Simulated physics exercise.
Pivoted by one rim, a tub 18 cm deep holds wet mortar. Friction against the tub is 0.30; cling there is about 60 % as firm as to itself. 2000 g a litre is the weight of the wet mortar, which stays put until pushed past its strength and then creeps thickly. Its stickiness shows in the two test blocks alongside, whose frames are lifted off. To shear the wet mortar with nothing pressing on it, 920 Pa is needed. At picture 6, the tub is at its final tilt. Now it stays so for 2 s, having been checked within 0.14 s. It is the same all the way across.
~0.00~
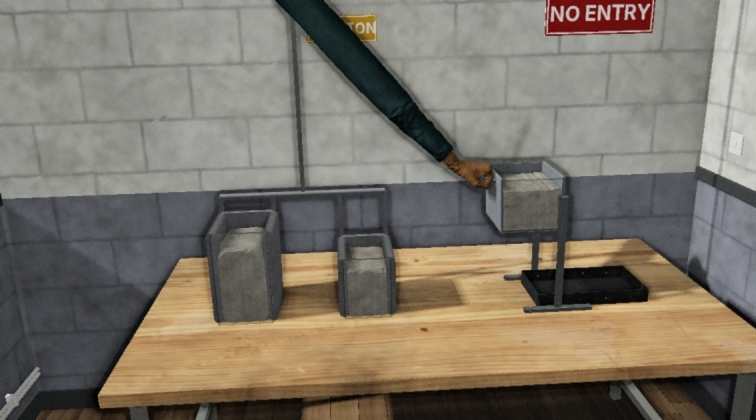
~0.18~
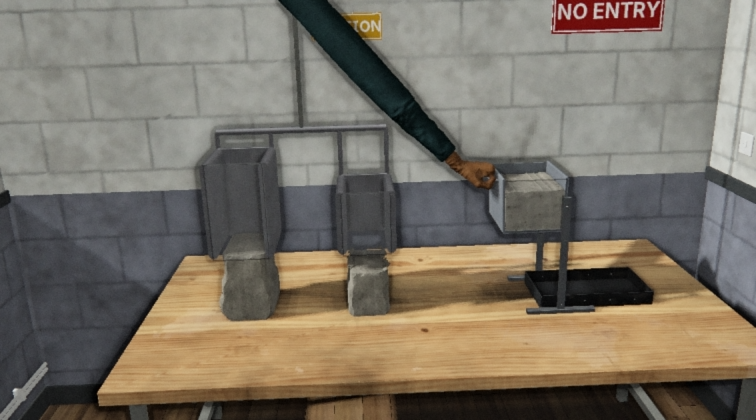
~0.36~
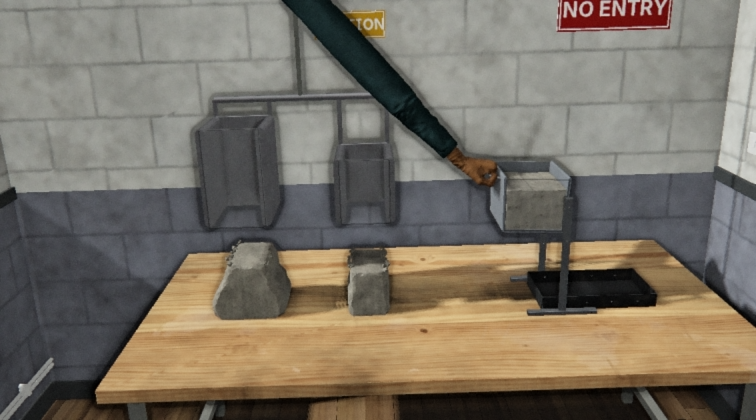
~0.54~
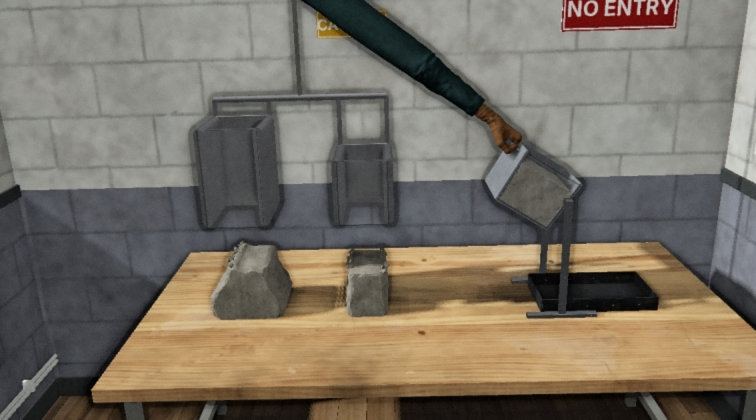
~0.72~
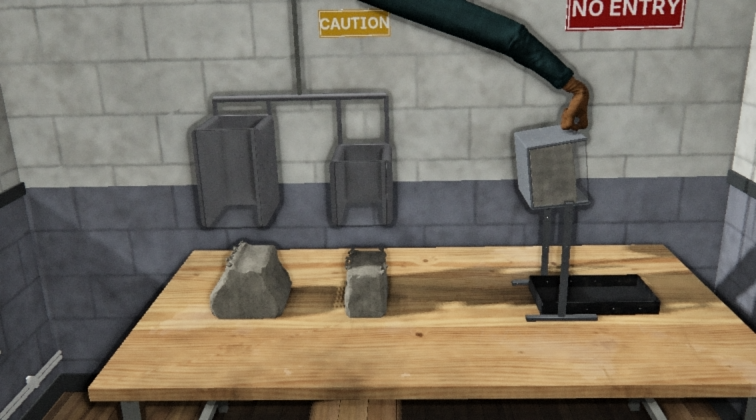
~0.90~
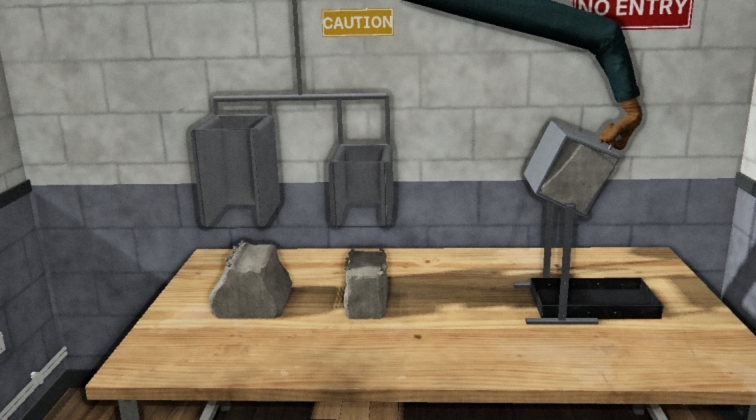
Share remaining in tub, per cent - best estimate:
Approx. 0 %.
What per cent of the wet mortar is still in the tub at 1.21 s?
Near 0 in a hundred.
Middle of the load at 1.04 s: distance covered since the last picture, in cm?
Displacement noted: Approx. 9 cm... about that.
After 1.04 s, the tub is at 114 degrees and holds 49 %.
After 1.21 s, the tub is at 114 degrees and holds 0 %.
After 1.38 s, the tub is at 114 degrees and holds 0 %.
After 1.55 s, the tub is at 114 degrees and holds 0 %.
After 2.90 s, at the end, the tub is at 114 degrees and holds 0 %.
